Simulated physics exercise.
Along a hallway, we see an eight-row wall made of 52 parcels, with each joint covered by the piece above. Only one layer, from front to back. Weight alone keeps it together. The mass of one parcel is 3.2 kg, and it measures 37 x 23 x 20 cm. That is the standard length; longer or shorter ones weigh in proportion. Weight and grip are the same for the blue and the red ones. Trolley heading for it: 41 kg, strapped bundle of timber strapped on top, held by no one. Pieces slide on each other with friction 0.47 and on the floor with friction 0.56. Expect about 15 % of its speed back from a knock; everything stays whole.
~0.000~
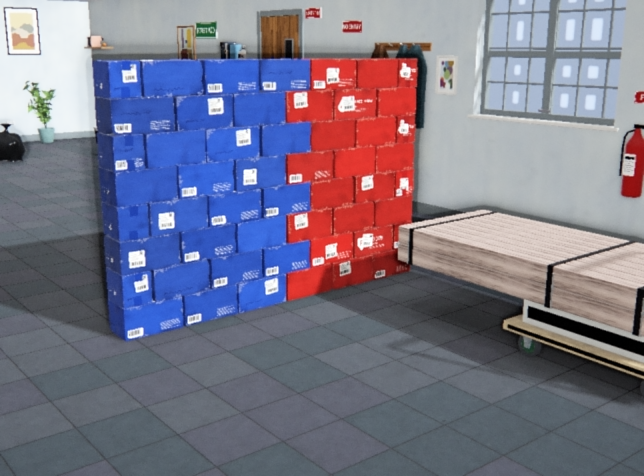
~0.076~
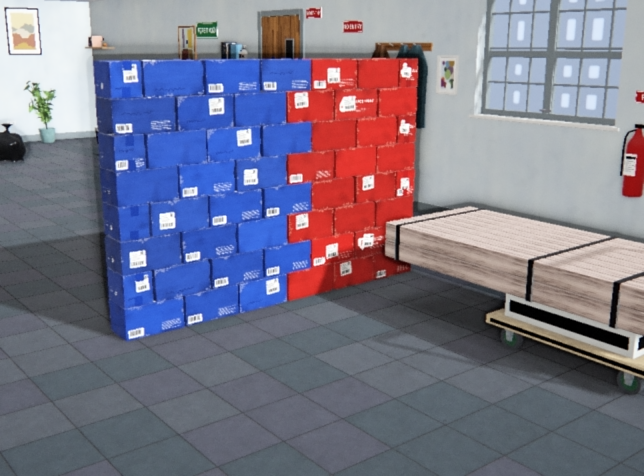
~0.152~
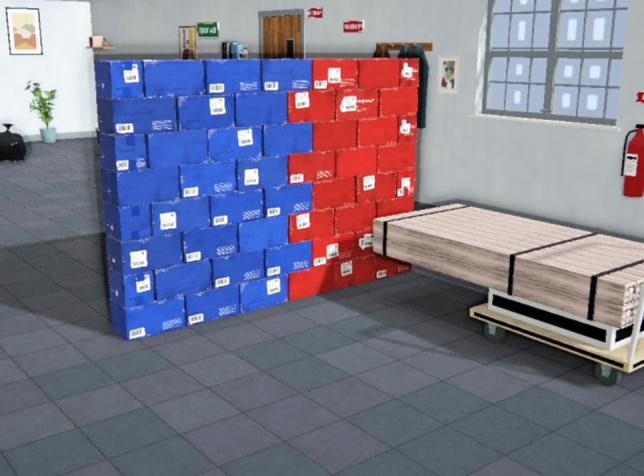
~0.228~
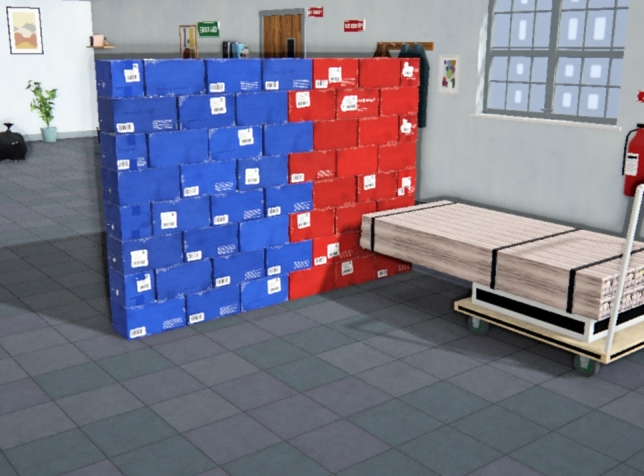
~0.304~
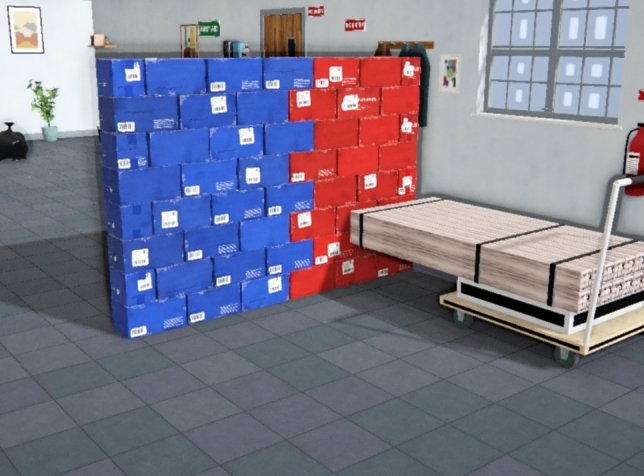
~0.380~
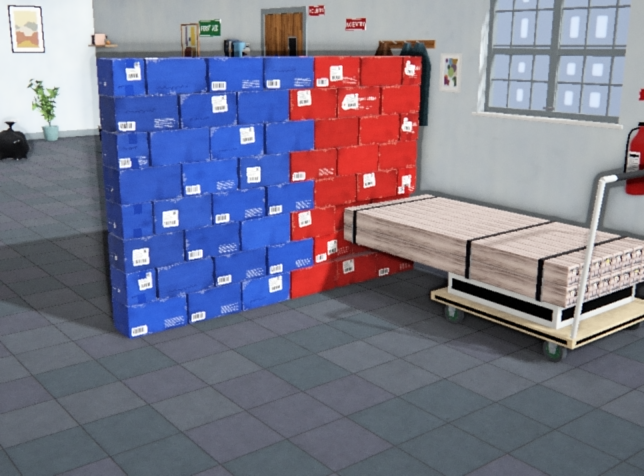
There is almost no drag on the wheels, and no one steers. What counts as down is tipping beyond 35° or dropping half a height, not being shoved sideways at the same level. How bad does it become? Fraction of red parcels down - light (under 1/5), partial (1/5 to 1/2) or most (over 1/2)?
Light.
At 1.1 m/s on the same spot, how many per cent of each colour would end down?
Share down, in per cent: Red 0, blue 0.
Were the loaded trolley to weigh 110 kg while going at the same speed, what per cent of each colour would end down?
That would leave red at 90 and blue at 30 per cent.
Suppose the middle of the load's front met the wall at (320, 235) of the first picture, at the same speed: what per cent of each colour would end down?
The red ones would be 0 per cent down and the blue ones 0 per cent.
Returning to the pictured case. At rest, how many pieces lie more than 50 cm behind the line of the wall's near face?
I'd put it near 0.
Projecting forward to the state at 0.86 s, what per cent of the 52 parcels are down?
By then, 0 per cent.
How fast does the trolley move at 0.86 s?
About 0.1 m/s.
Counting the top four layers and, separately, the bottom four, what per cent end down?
I'd put the top at 0 per cent and the bottom at 0 per cent.
By 0.48 s, load 12 cm past the wall's line, still rolling; none of the 24 red parcels down (0 of 52 in all colours); top red parcel unmoved.
By 0.86 s, load 11 cm past the wall's line, still rolling; none of the 24 red parcels down (0 of 52 in all colours); top red parcel moved 51 mm.
When it is over (1.5 s), load 6 cm past the wall's line, still rolling; none of the 24 red parcels down (0 of 52 in all colours); top red parcel moved 41 mm; top blue parcel unmoved. That is 0 per cent. In pixels of the last frame, middles, top red parcel near (367, 71), top blue parcel near (168, 76).
